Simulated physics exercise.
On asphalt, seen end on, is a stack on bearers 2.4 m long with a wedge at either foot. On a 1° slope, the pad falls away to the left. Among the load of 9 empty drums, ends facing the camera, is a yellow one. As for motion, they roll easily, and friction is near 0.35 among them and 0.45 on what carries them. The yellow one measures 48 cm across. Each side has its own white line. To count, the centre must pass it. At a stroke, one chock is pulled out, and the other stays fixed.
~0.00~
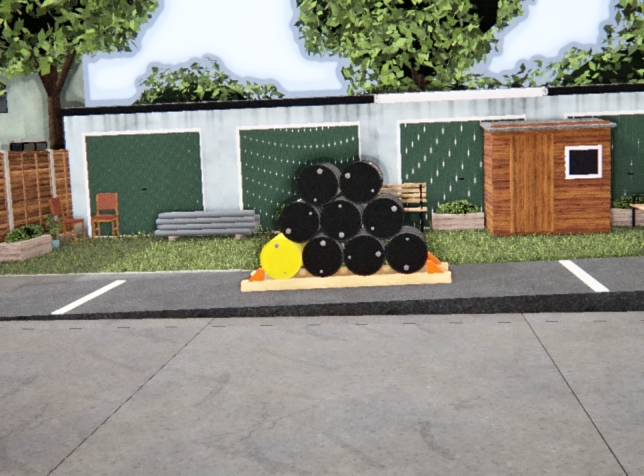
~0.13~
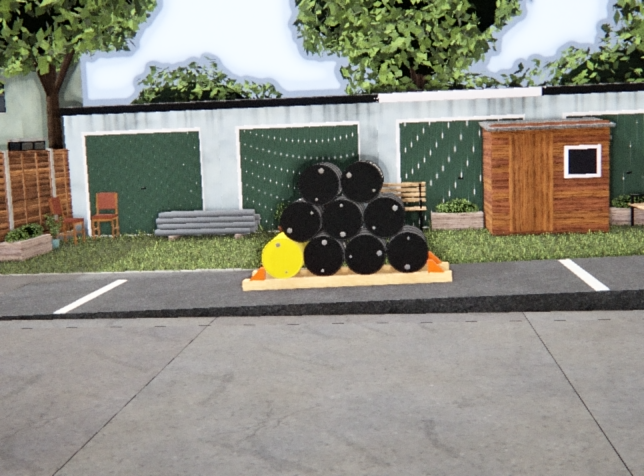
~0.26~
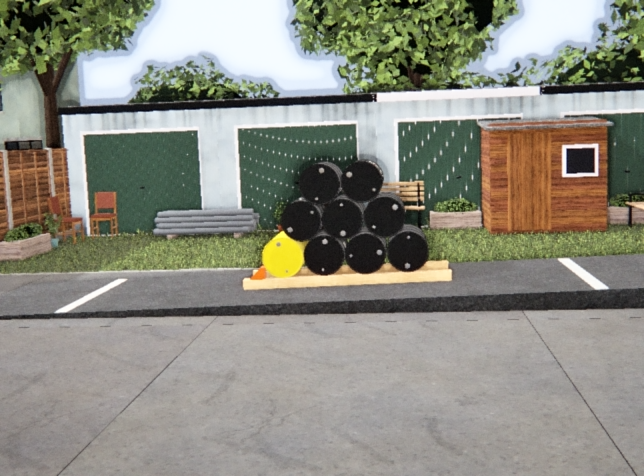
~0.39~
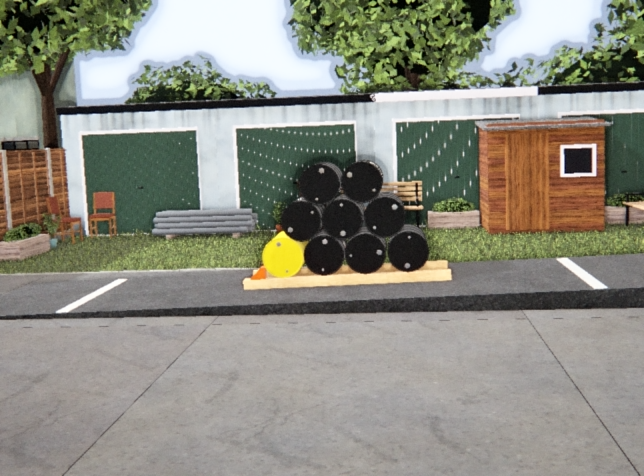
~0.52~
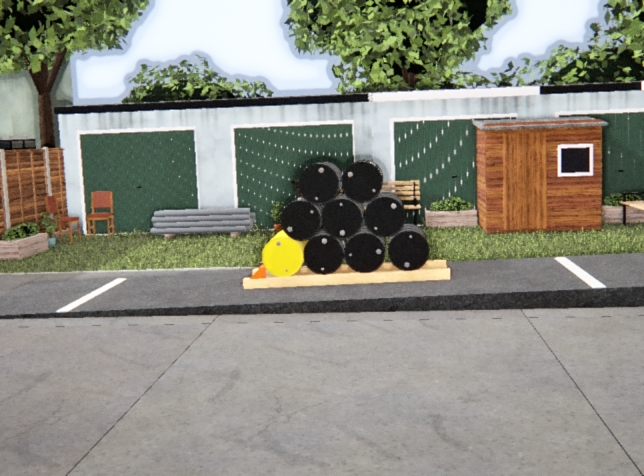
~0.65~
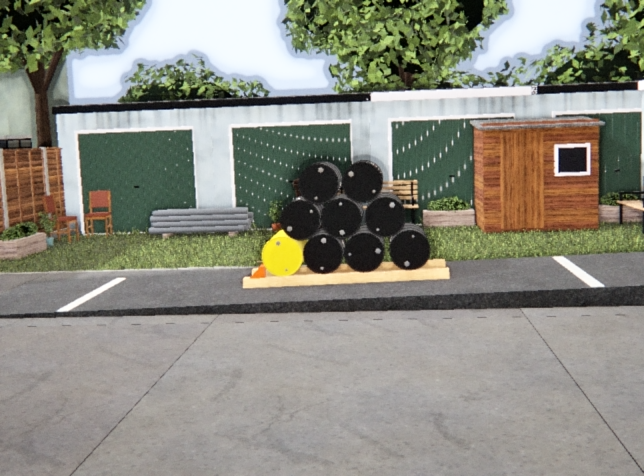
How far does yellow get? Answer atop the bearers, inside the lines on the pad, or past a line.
In the end, yellow comes to rest up on the bearers.
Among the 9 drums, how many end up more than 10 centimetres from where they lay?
Total tallied: 6.
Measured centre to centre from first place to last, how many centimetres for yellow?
Yellow: Roughly 0.
By 1.0 s, yellow is on the bearers, 50 cm from the bearers' left end; 0 past a line.
Finally (8.2 s), yellow is on the bearers, 50 cm from the bearers' left end; 1 past a line.
